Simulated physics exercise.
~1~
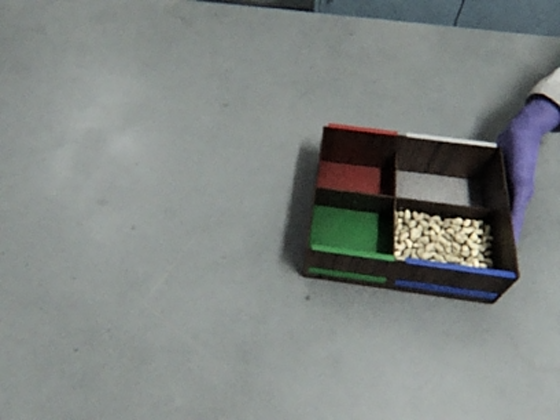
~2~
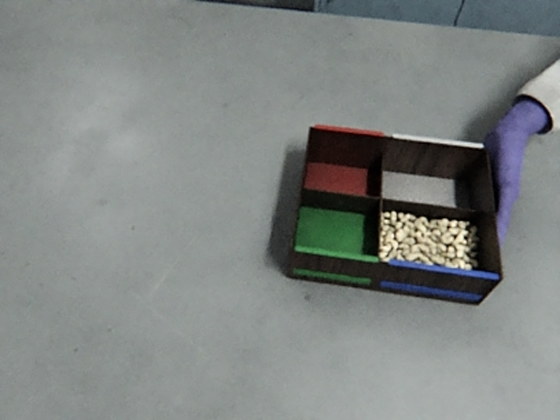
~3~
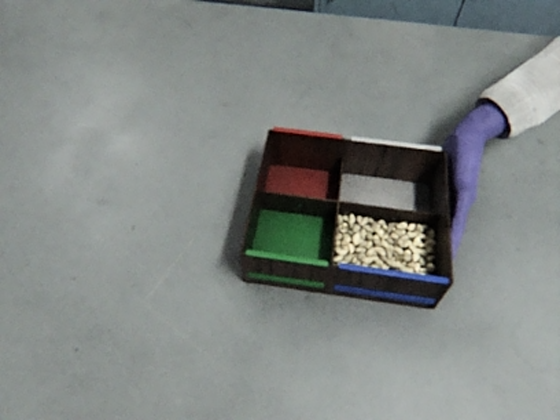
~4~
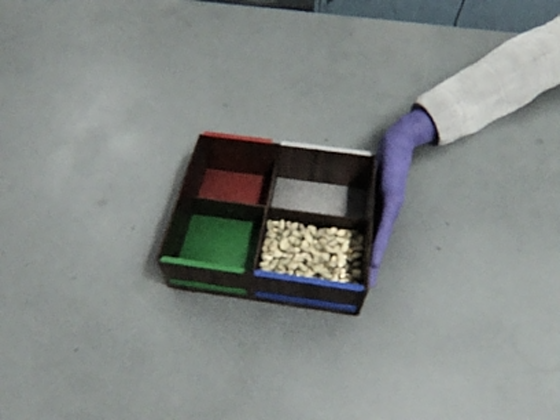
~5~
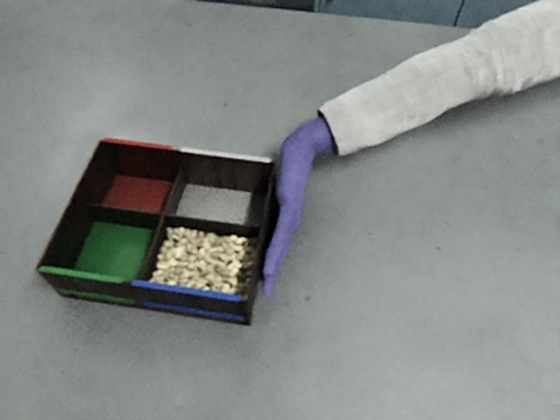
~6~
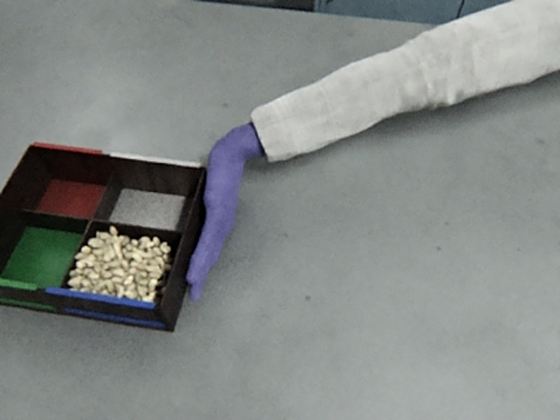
Purple-gloved hand pushing a four-section tray leftward across a grey table, the white beans staying in its blue-edged compartment.
